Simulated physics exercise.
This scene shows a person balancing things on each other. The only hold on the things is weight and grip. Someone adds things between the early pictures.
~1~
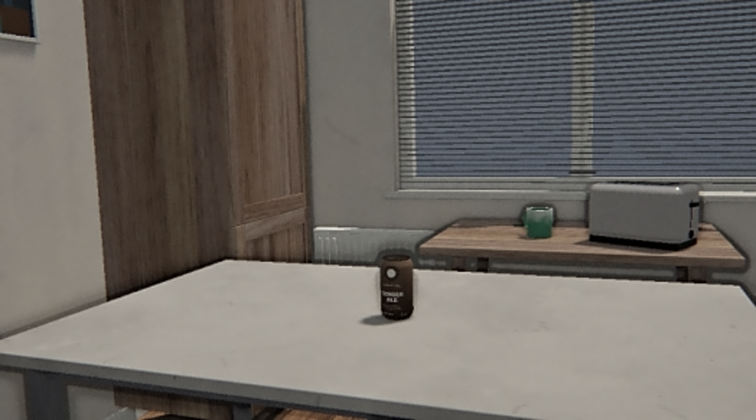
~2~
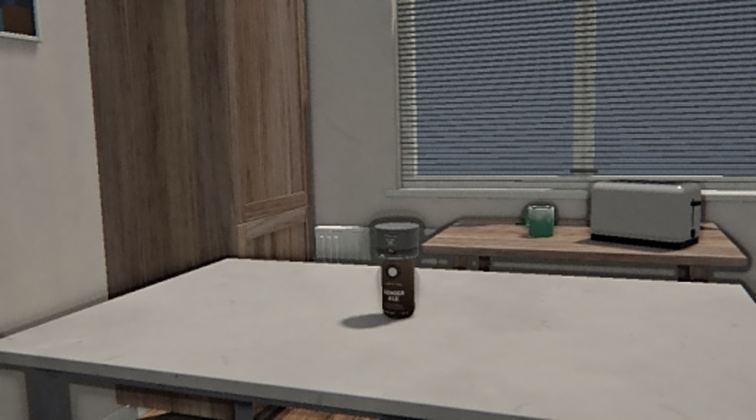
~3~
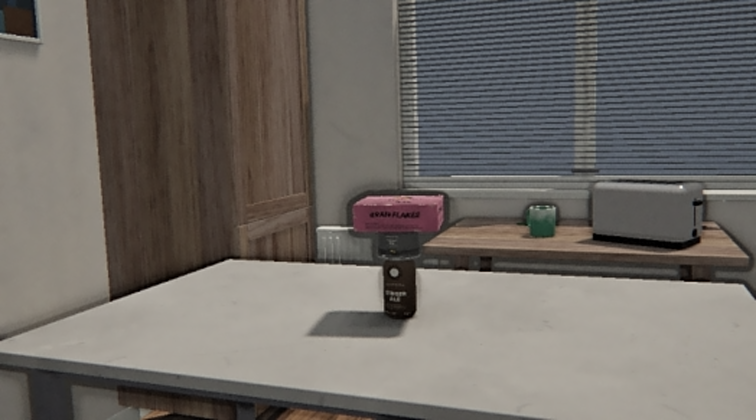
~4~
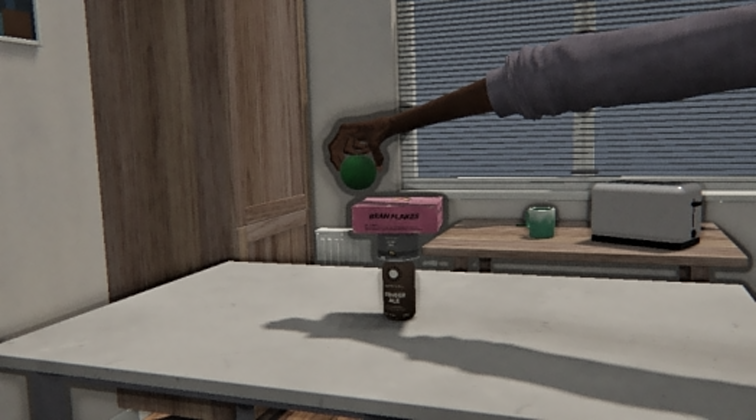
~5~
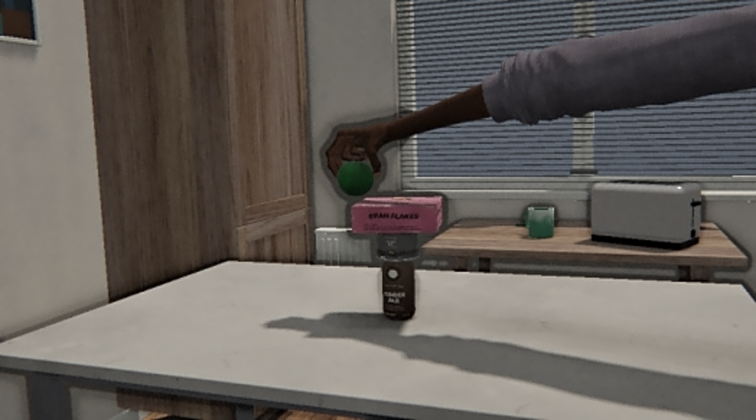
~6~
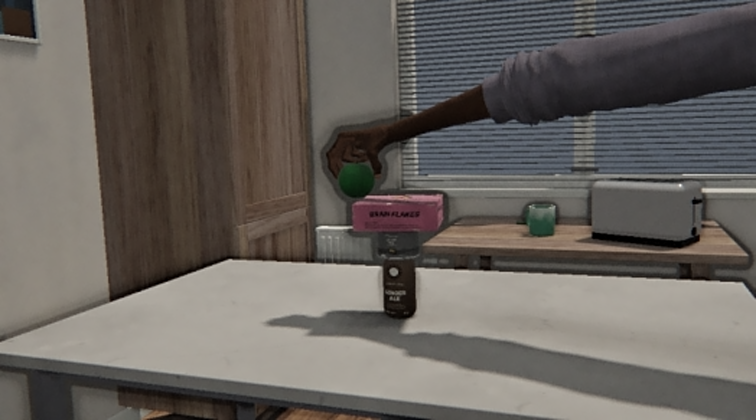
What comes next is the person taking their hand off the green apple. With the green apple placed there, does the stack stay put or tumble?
Most likely the pile will not stay as built.
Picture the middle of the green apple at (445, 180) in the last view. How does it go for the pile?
Result: Pile toppled.
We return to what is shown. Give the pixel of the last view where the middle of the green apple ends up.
Around (322, 294).
Then, 0.40 s past the last view, green apple displaced a little near (347, 187).
Then, 0.50 s past the last view, green apple now fallen.
Then, 0.60 s past the last view, things are still on the move.
Finally, fallen, green apple; the other 3 still in place. Final places as the last picture's camera would see them, green apple near (322, 294). The pile loses its balance.
